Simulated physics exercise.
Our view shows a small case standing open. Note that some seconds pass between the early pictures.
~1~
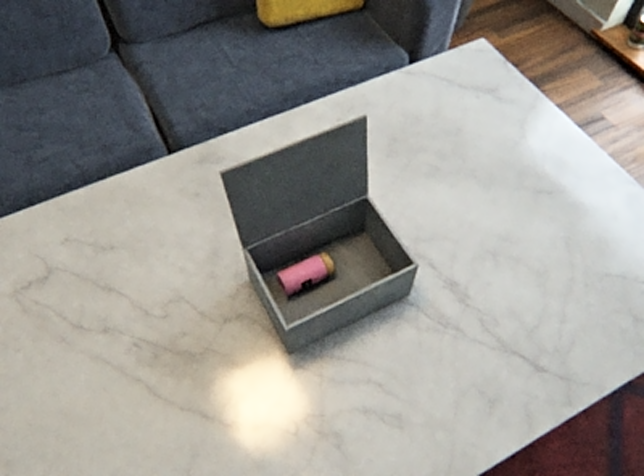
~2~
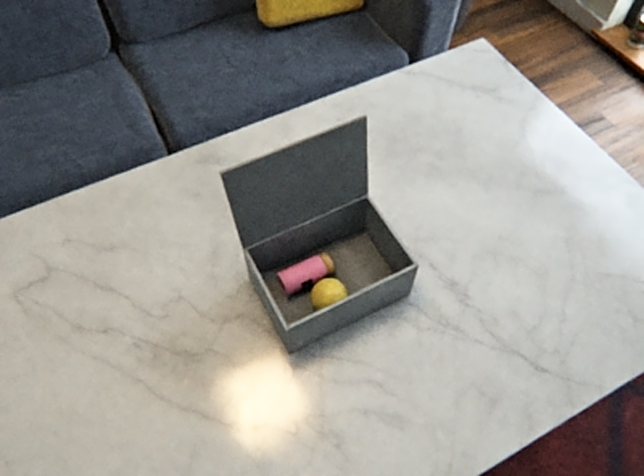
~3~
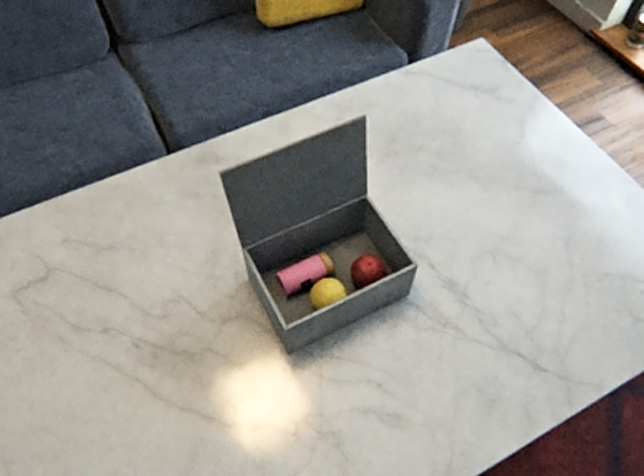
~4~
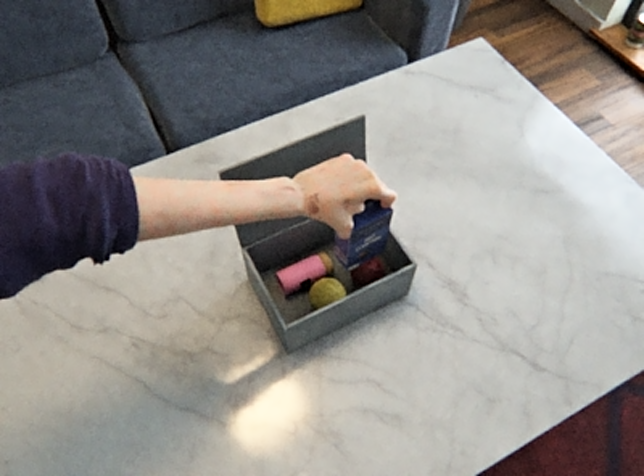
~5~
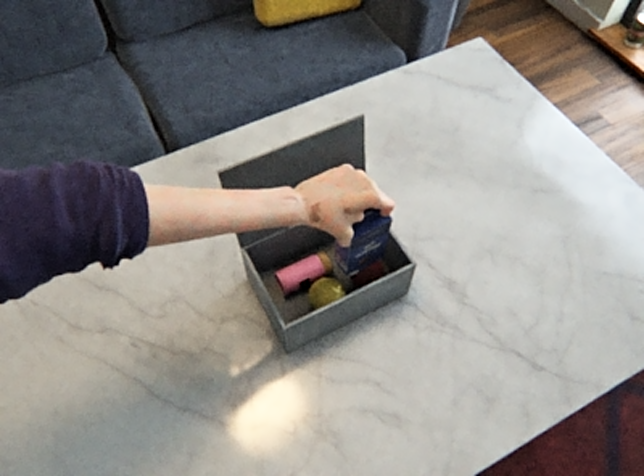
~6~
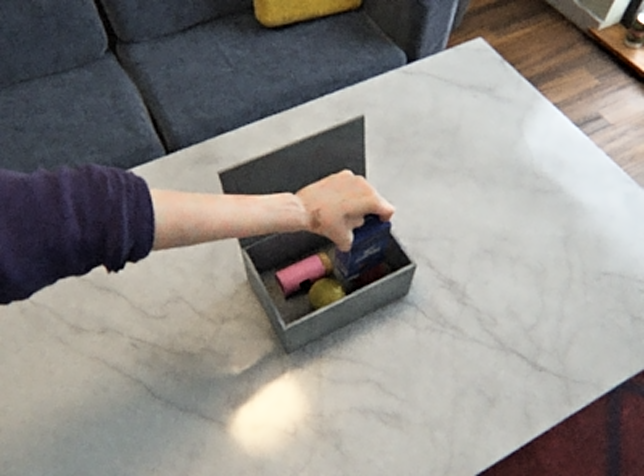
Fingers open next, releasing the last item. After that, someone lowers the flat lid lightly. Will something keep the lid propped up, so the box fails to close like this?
No, it closes.
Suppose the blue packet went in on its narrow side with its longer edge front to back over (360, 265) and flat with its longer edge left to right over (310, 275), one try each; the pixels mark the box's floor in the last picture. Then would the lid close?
On the first try the lid remains open; on the second it comes fully down.
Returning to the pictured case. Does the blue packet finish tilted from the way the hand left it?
As it turns out, the blue packet changes its angle.
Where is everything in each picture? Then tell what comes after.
The last thing is not in view yet; pink shaker (306, 274), in the first picture.
The last thing is not in view yet, in the second picture.
The last thing is not in view yet, in the third picture.
Still above its spot; blue packet (362, 234); pink shaker (305, 273), in the fourth picture.
Still above its spot; blue packet (362, 241), in the fifth picture.
In place under the hand; blue packet (362, 246), in the sixth picture.
Then, 0.90 s on from there, lid starting down; blue packet turned 75° from how it was put near (320, 271); yellow lemon shifted about its own width; pink shaker shifted a little.
Then, 1.70 s on from there, lid 50° above the rim; blue packet on its side near (321, 273); yellow lemon shifted about its own width; pink shaker shifted a little.
In the end, lid shut; toppled in the box, blue packet; moved from the start, yellow lemon; the other 2 unmoved. At the end, from the last picture's camera, blue packet near (321, 273).
